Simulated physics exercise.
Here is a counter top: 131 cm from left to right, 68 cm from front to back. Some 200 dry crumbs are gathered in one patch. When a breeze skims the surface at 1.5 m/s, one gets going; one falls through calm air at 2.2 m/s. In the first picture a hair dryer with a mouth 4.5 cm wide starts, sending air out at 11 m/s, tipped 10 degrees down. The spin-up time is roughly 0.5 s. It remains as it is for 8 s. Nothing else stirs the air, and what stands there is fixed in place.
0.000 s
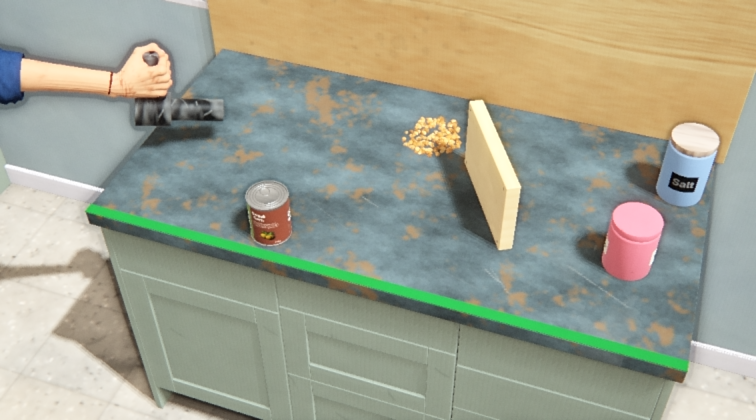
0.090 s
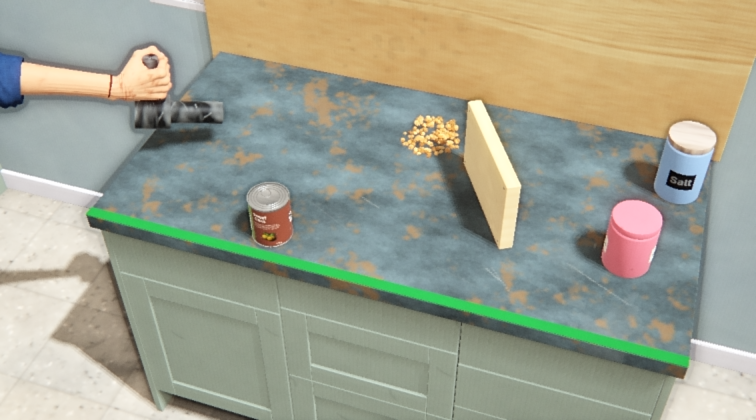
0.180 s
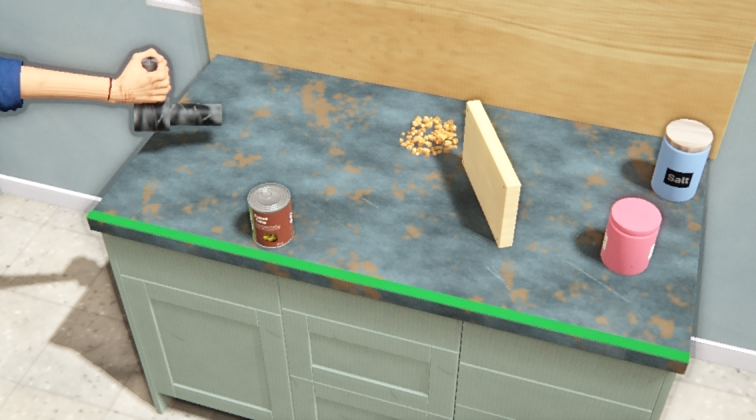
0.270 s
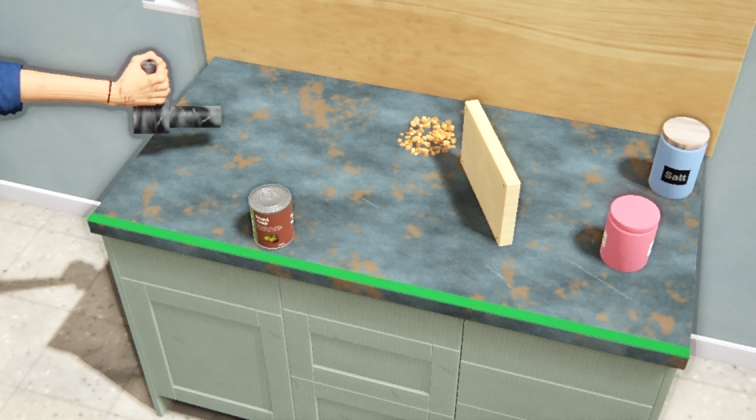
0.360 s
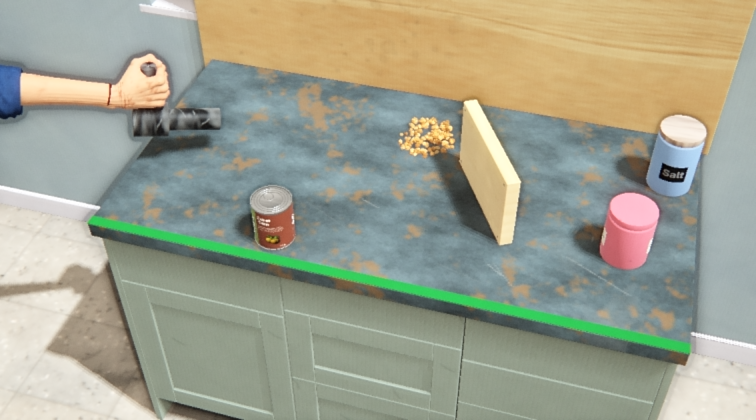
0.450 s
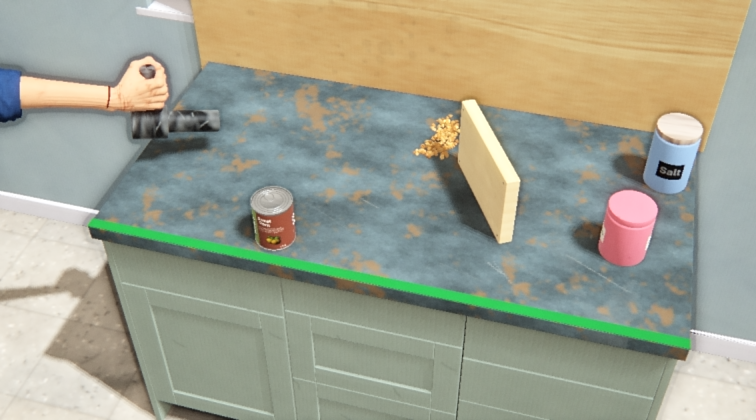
On a counter top, a hand holds a dark device still, then golden bits shift right.
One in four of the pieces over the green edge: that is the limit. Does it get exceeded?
Looks like that edge will lose at most a quarter of the load.
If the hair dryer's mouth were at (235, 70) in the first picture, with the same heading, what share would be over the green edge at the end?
That would come to roughly 0 %.
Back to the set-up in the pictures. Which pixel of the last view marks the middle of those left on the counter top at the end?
Centre: Approx. (642, 176) px, last frame.
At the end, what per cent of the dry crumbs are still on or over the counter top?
It comes to about 15 % at the end.
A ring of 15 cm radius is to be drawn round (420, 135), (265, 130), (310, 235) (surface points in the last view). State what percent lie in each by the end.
First spot near 0 %, second near 0 %, third near 0 %.
After 1.6 s, 0 % are over the green edge; the middle of those still in play is near (642, 173); 82 % have settled or left.
After 2.6 s, 0 % are over the green edge; the middle of those still in play is near (642, 173); 84 % have settled or left.
After 4.4 s, 0 % are over the green edge; the middle of those still in play is near (642, 176); 86 % have settled or left.
After 8.0 s, at the end, 0 % are over the green edge; the middle of those still in play is near (642, 176).
